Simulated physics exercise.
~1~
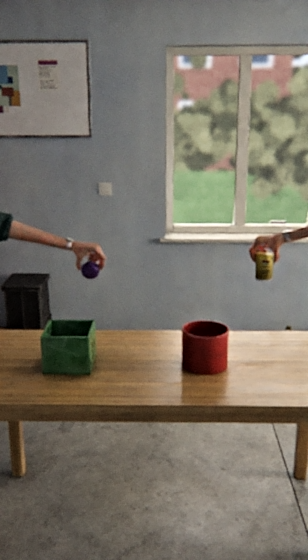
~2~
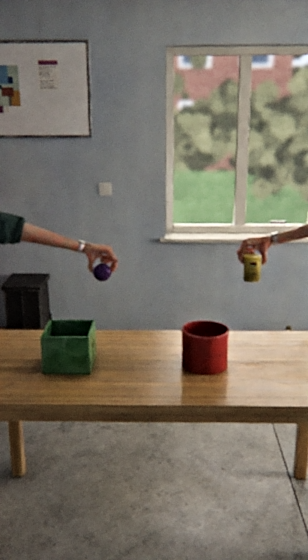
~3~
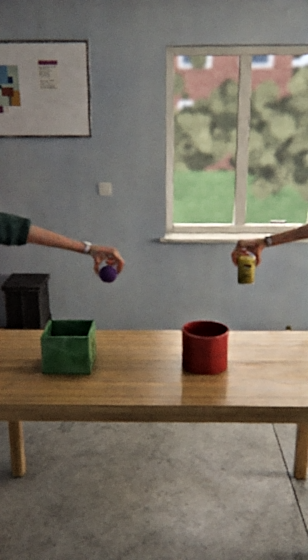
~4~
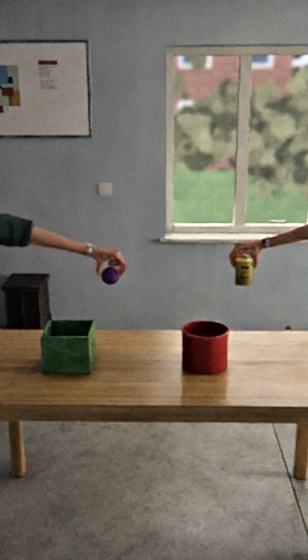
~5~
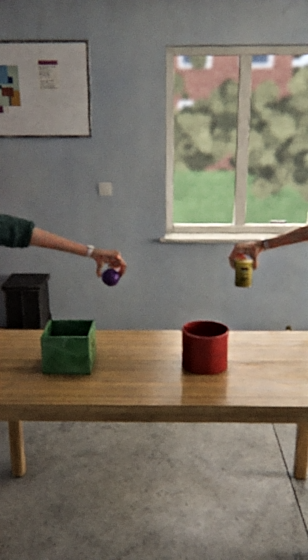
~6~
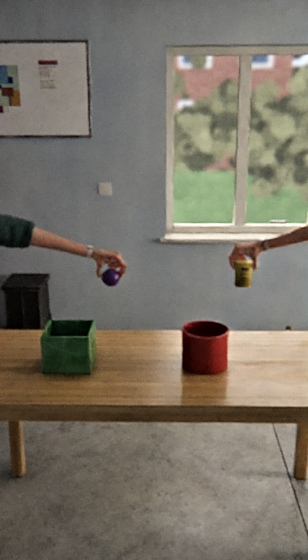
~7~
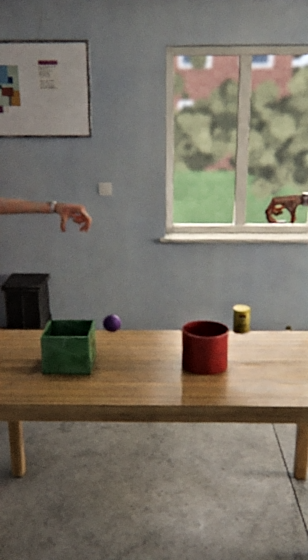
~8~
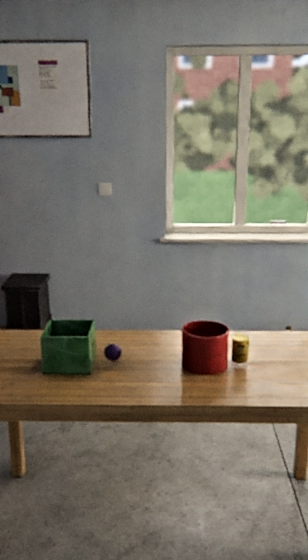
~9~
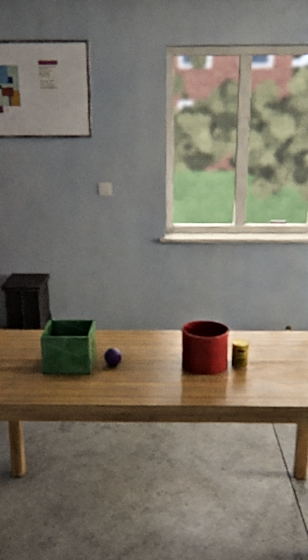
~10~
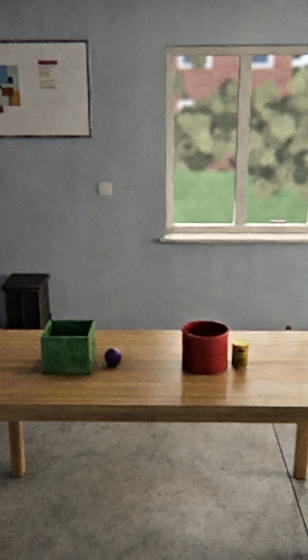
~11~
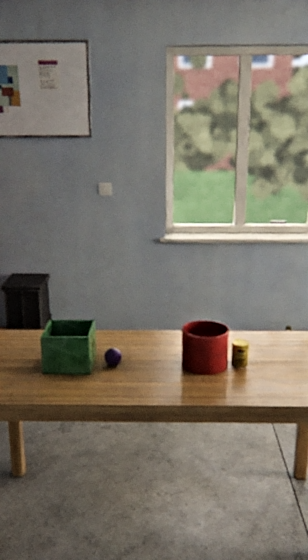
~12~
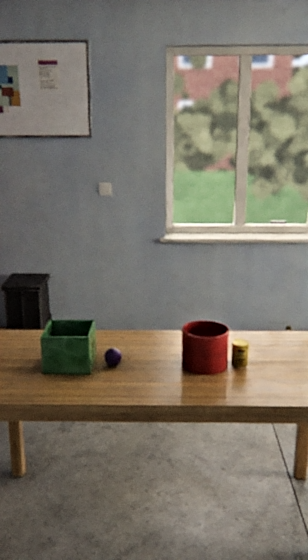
A purple onion and a yellow tin hang from two hands, one reaching in from each side above a wooden table that holds a green square basket and a red round pot. The onion drifts right and the tin drifts left, then both are held still. The hands let go and draw back, and both objects drop, the tin staying upright. The onion lands on the table just right of the green basket, and the tin lands just right of the red pot. Both rest there outside the containers, with the hands gone.
